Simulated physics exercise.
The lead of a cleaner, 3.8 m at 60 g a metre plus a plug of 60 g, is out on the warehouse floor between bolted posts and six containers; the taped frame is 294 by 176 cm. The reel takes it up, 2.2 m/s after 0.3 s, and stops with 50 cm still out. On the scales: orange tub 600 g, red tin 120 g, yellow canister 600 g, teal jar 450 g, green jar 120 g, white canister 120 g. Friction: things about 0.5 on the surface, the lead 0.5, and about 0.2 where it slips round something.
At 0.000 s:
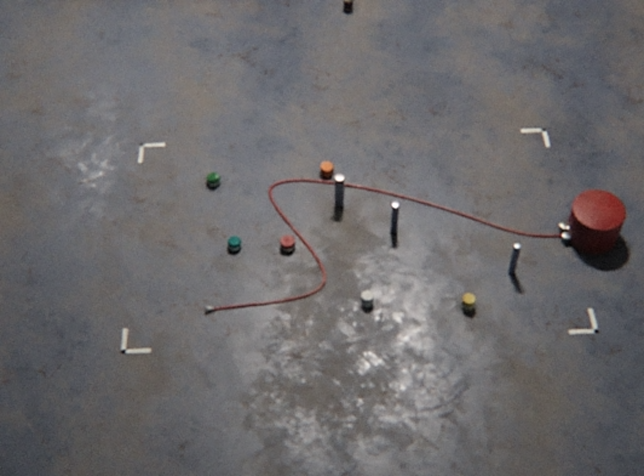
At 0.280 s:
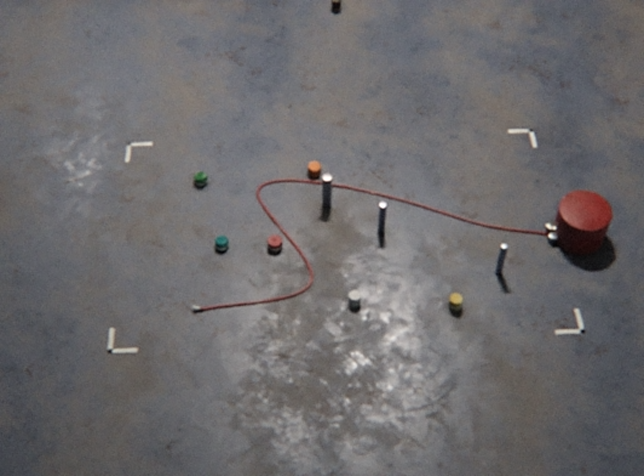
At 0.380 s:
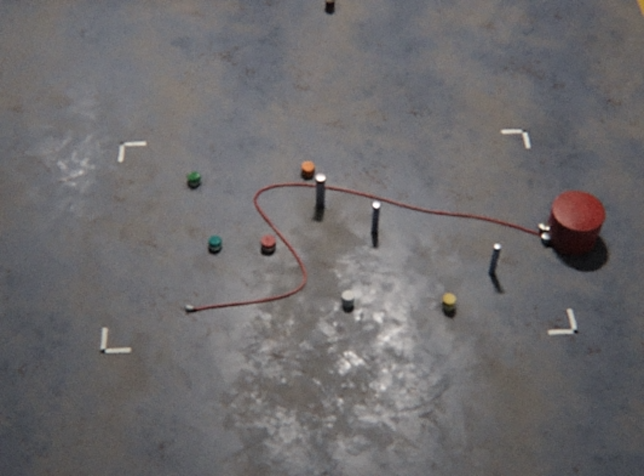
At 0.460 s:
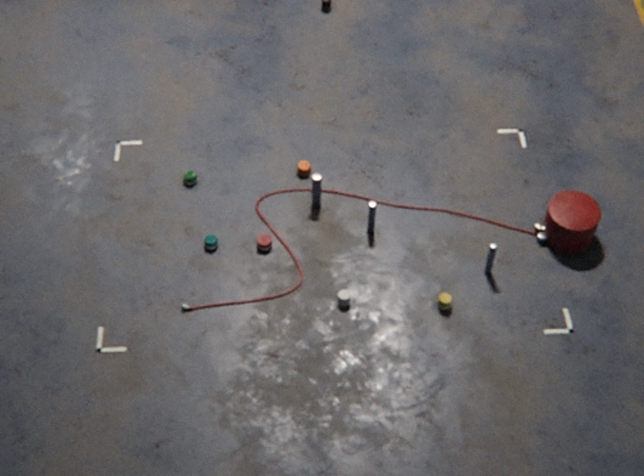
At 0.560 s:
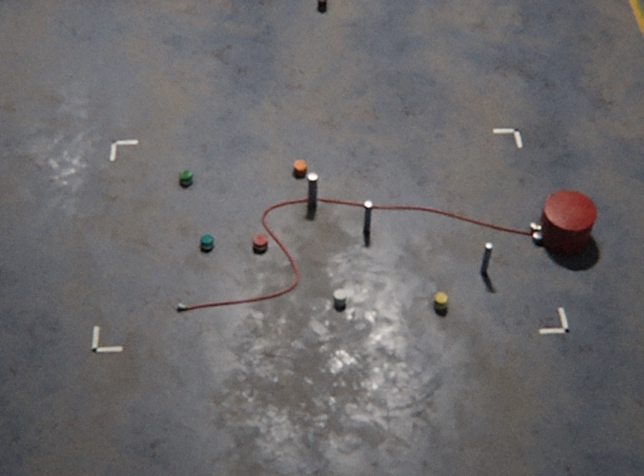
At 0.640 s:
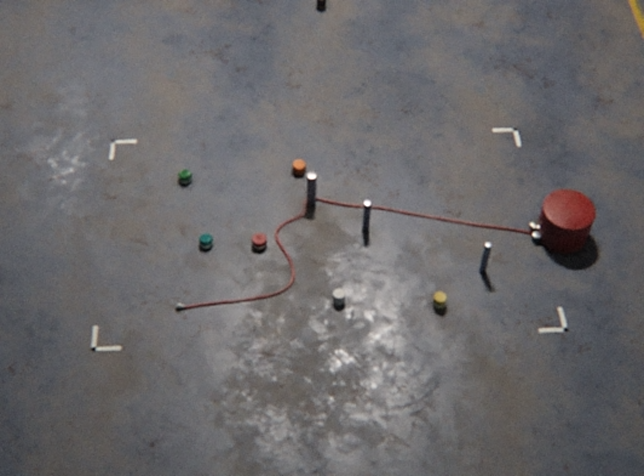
A red cord draws in toward the red reel, its upper bend pulling against a post.
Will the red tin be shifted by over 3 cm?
Verdict: The red tin moves.
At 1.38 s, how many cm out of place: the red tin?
About: Red tin 25 cm.
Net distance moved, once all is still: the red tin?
Red tin 25 cm.
After 1.0 s, plug at (271, 243); red tin 21 cm off its start.
After 1.4 s, plug at (342, 175); red tin 23 cm off its start.
After 1.7 s, plug at (597, 283); red tin 23 cm off its start at (241, 215).
After 2.1 s, plug at (481, 261); red tin 23 cm off its start.
After 2.9 s, plug at (543, 237); red tin 23 cm off its start at (241, 215).
